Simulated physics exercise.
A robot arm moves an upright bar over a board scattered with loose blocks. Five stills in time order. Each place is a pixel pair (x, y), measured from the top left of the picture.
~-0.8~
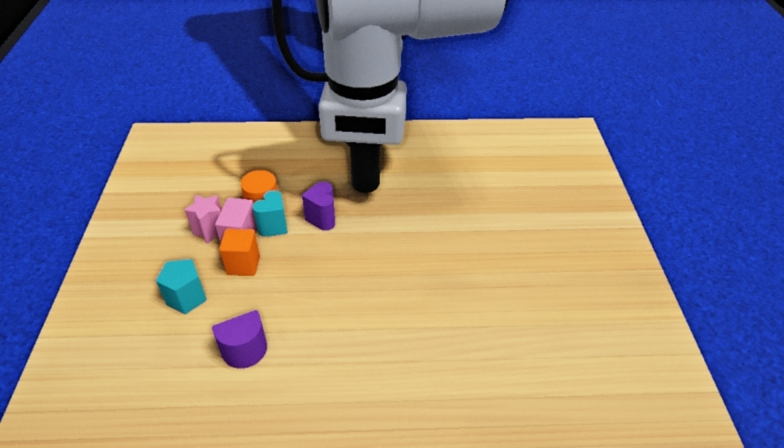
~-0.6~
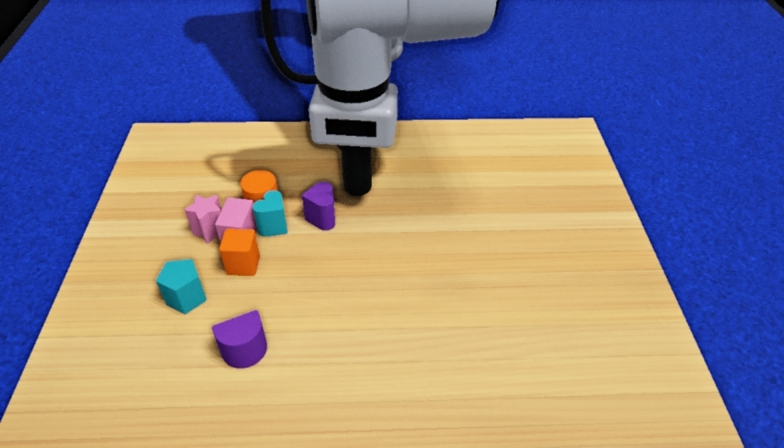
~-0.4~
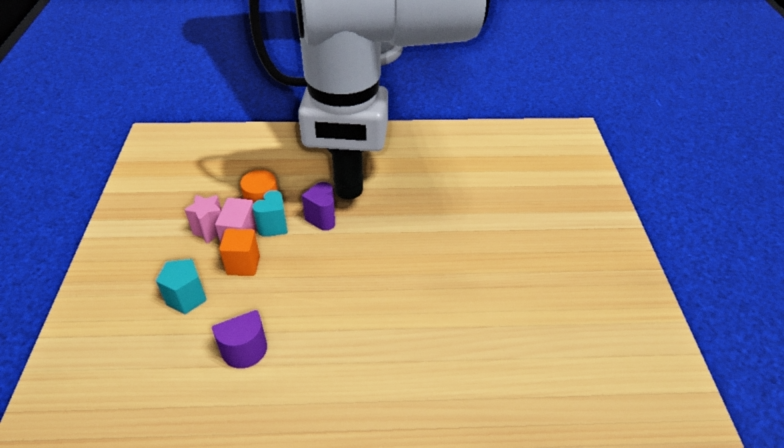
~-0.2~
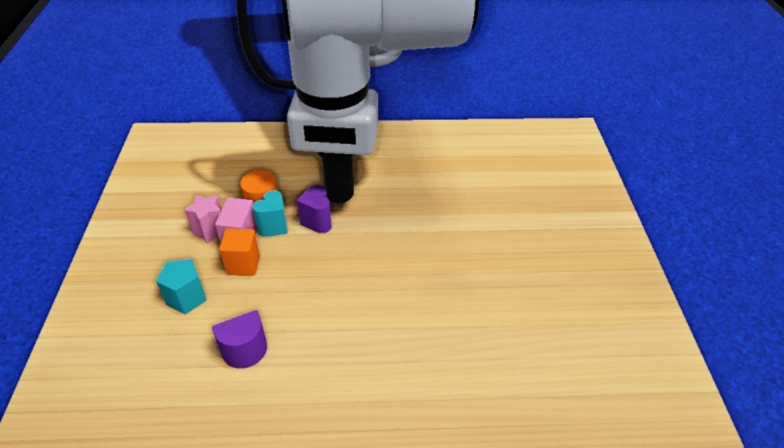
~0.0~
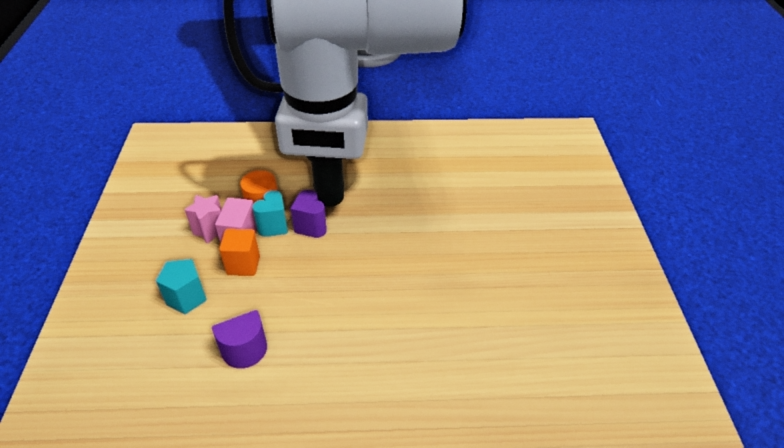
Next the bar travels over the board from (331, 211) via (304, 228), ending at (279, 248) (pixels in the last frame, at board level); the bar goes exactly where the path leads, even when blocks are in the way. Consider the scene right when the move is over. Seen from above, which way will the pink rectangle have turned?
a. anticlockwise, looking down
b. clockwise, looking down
I choose a.
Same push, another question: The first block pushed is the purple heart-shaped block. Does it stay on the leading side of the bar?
It is still ahead of the bar.
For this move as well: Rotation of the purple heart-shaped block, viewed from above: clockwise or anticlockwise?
Seen from above, its turn is counter-clockwise.
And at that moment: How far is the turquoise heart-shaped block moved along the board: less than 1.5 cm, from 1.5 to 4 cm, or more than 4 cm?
It will move between 1.5 and 4 cm.
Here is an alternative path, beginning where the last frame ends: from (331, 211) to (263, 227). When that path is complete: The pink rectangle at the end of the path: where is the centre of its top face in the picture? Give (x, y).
It ends at (197, 224).
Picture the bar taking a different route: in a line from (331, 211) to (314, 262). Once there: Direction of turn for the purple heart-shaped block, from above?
Answer: With the clock.
The first path, step by step. Halfway along, bar (302, 215); turquoise heart-shaped block (266, 206), turned 40° clockwise; purple heart-shaped block (289, 222), turned 45° anticlockwise.
At the end, bar (277, 235); pink rectangle (218, 212), turned 20° anticlockwise; orange square piece (233, 240); turquoise heart-shaped block (245, 214), turned 90° clockwise; purple heart-shaped block (268, 244), turned 55° anticlockwise.
